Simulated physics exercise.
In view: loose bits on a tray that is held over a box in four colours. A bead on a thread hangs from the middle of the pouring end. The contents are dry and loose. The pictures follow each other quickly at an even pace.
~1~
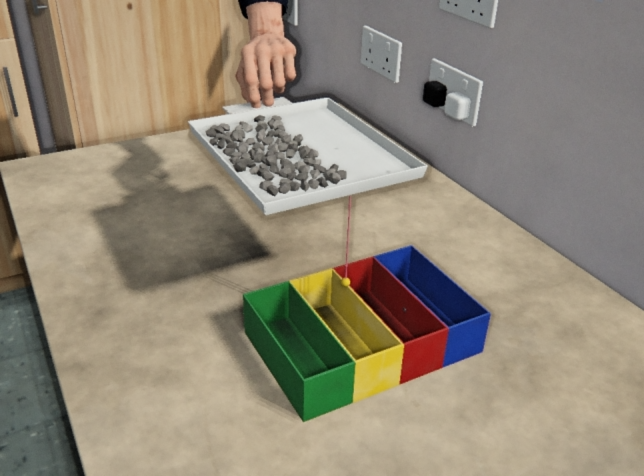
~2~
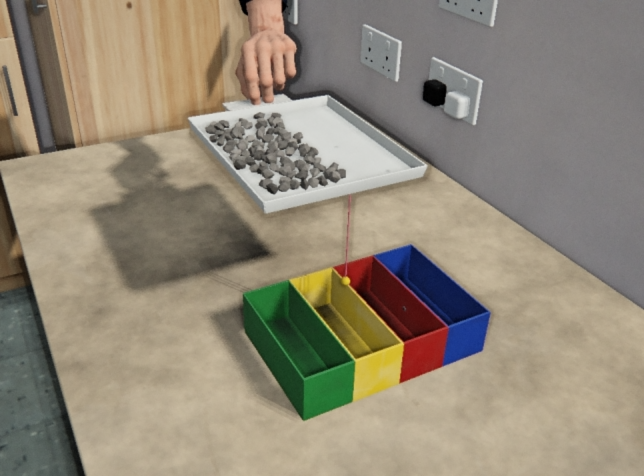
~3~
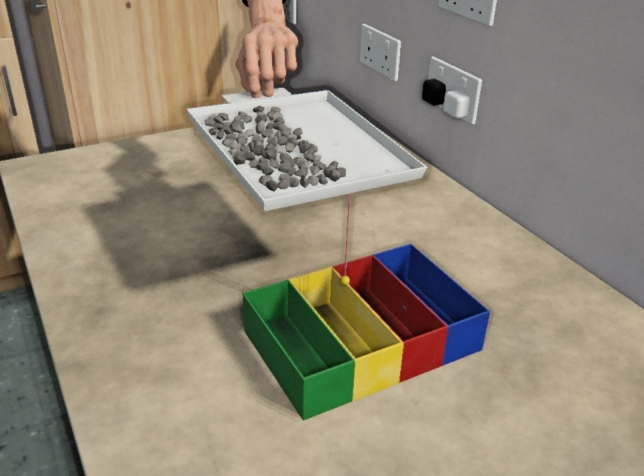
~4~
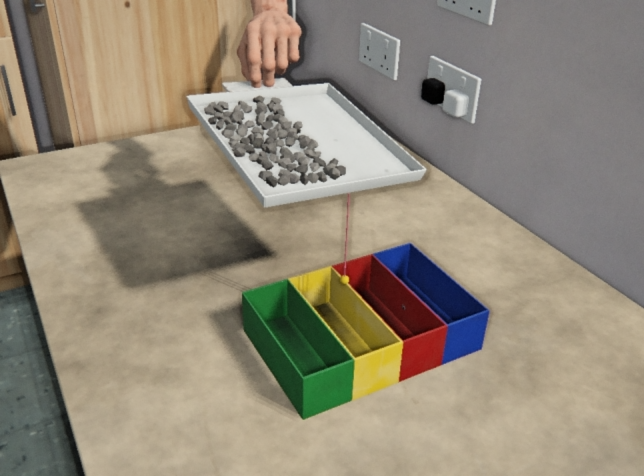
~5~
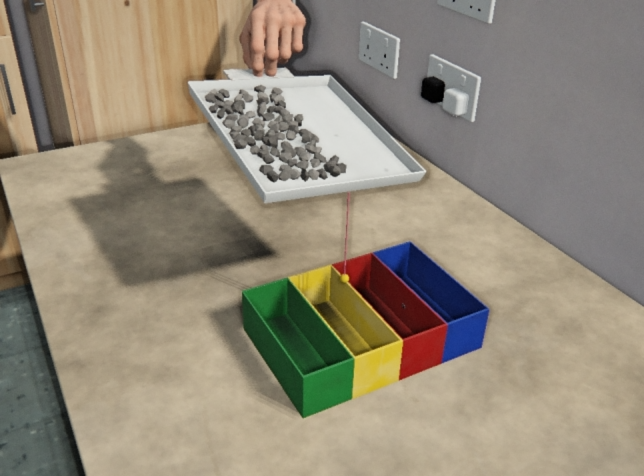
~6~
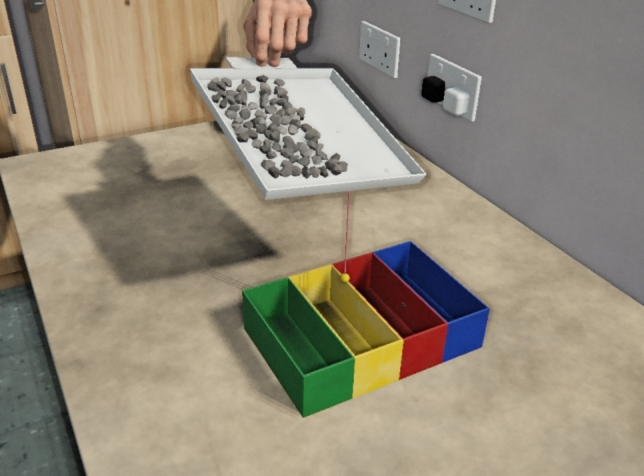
In this clip, a hand holds a white tray of grey gravel above a box with green, yellow, red and blue compartments, then gradually raises the tray's far side as the gravel stays on it and the box remains still.
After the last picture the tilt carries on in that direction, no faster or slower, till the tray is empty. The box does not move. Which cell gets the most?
It favours the blue compartment.
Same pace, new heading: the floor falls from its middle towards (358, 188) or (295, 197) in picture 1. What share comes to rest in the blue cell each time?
Roughly 20 per cent, and 0 per cent.
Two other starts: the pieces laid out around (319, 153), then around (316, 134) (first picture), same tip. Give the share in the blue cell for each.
First some 70, then 70 per cent.
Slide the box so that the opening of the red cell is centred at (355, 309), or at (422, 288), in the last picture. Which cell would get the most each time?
One: Blue. Two: The cell in red.
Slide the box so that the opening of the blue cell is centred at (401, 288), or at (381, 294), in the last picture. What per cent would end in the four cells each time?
Roughly 60 per cent, and 20 per cent.
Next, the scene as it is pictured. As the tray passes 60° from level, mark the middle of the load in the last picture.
Around (386, 173).
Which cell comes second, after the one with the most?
It is the cell in red.
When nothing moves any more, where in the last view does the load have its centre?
Roughly at (409, 312).
Shortly afterwards, tray tipped steeply; the bulk on the tray; a little falling or outside the box.
Next, tray tipped right over; near a quarter on the tray; near half in the blue cell; near a quarter in the red cell; only a few in the yellow cell; a little falling or outside the box.
Some moments later, tray tipped past a quarter turn; near half in the blue cell; near a third in the red cell; only a few in the yellow cell; a little falling or outside the box.
In the end, tray tipped past a quarter turn; near half in the blue cell; near a third in the red cell; only a few in the yellow cell; none at all in the green cell; a little outside the box.
